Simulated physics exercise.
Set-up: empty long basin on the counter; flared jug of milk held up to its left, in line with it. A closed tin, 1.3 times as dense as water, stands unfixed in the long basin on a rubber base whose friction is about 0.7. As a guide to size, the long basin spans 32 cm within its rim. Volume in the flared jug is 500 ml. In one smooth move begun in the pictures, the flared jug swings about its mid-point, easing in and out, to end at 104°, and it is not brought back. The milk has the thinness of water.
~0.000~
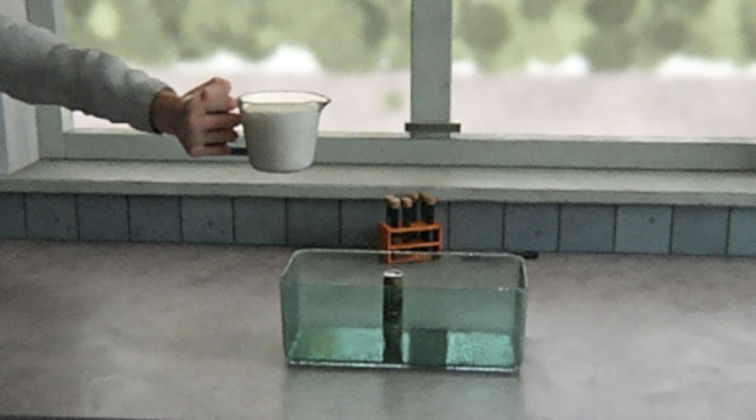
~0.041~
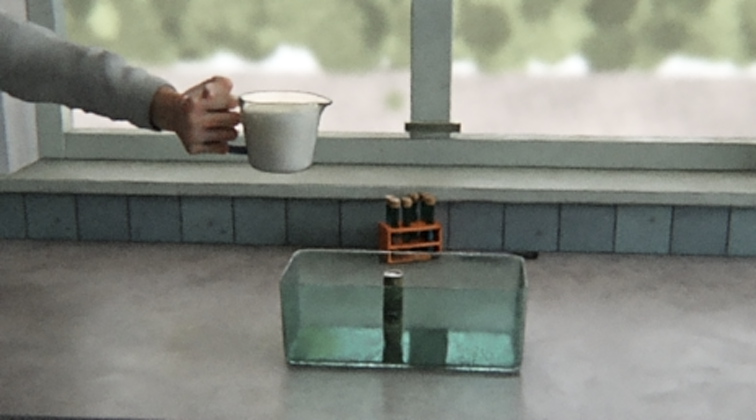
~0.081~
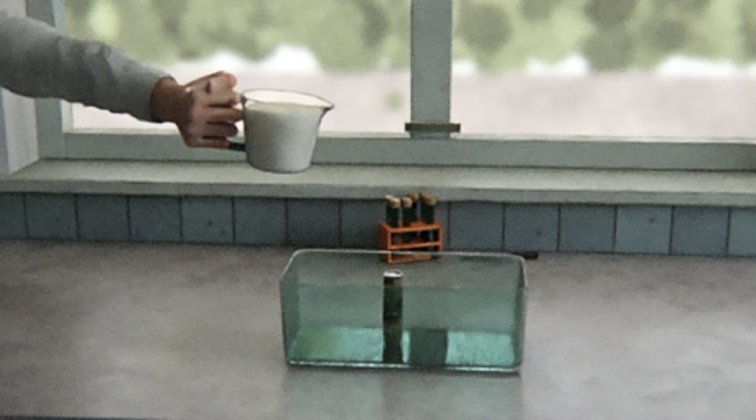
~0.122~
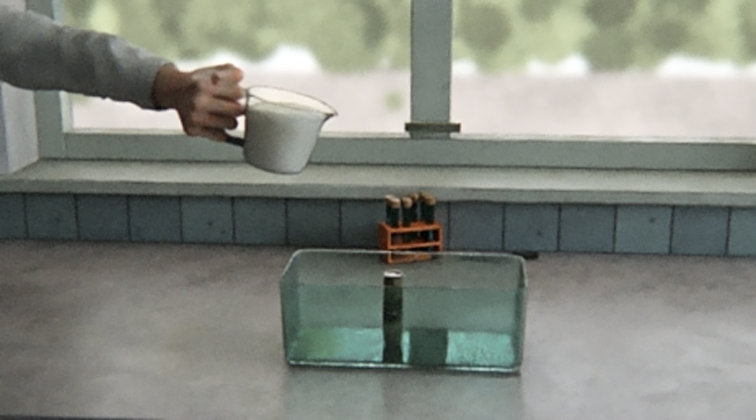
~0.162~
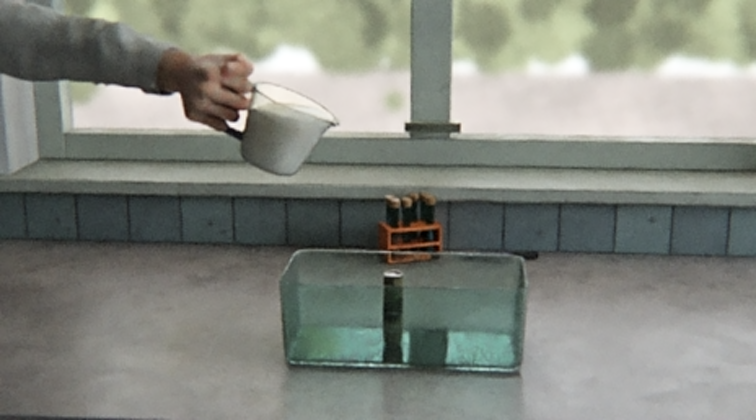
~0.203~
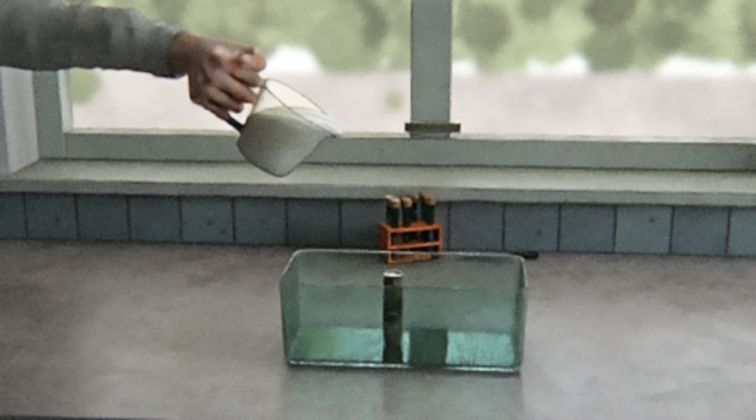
At a counter by a window, a hand steadily tilts a jug of milk rightward.
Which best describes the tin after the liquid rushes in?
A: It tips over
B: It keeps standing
The answer is A.
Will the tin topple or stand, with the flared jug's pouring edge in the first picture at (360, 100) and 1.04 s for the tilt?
It does not tip.
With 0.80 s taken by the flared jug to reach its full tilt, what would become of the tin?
After the tilt, the tin has tipped over.
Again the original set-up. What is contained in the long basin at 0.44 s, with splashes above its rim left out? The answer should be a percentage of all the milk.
Around 20 percent.
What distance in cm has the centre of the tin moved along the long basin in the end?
In the end the tin's centre has shifted about 8.5 centimetres.
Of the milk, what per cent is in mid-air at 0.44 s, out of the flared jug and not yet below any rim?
Close to 46 per cent, I'd say.
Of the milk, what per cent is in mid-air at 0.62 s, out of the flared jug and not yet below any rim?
14 per cent or so.
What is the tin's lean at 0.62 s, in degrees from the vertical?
I'd say it is close to 5 degrees off upright.
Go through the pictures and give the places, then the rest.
In the first frame, it leans 0°; its right rim is at (332, 100); the milk meets the walls at (243, 107) and (320, 108); the long basin's rim runs from (288, 267) to (525, 273); the tin's top is at (393, 277).
In the second frame, it leans 2°; its right rim is at (333, 101); the milk meets the walls at (243, 107) and (320, 109).
In the third frame, it leans 6°; its right rim is at (335, 106); the milk meets the walls at (245, 105) and (323, 110).
In the fourth frame, it leans 14°; its right rim is at (338, 113); the milk meets the walls at (249, 104) and (326, 113).
In the fifth frame, it leans 24°; its right rim is at (341, 124); the milk meets the walls at (251, 108) and (333, 117).
In the sixth frame, it leans 36°; its right rim is at (342, 136); the milk meets the walls at (251, 116) and (337, 128); 2 per cent is over the edge.
By 0.44 s the tilt is 100° and 34 per cent is still to pour; the tin stands where it began.
By 0.62 s the tilt is 104° and 4 per cent is still to pour; the tin leans 7°.
By 0.81 s the tilt is 104° and 0 per cent is still to pour; the tin lies on its side.
By 1.01 s the tilt is 104° and 0 per cent is still to pour; the tin lies on its side.
At rest the tin lies on its side.
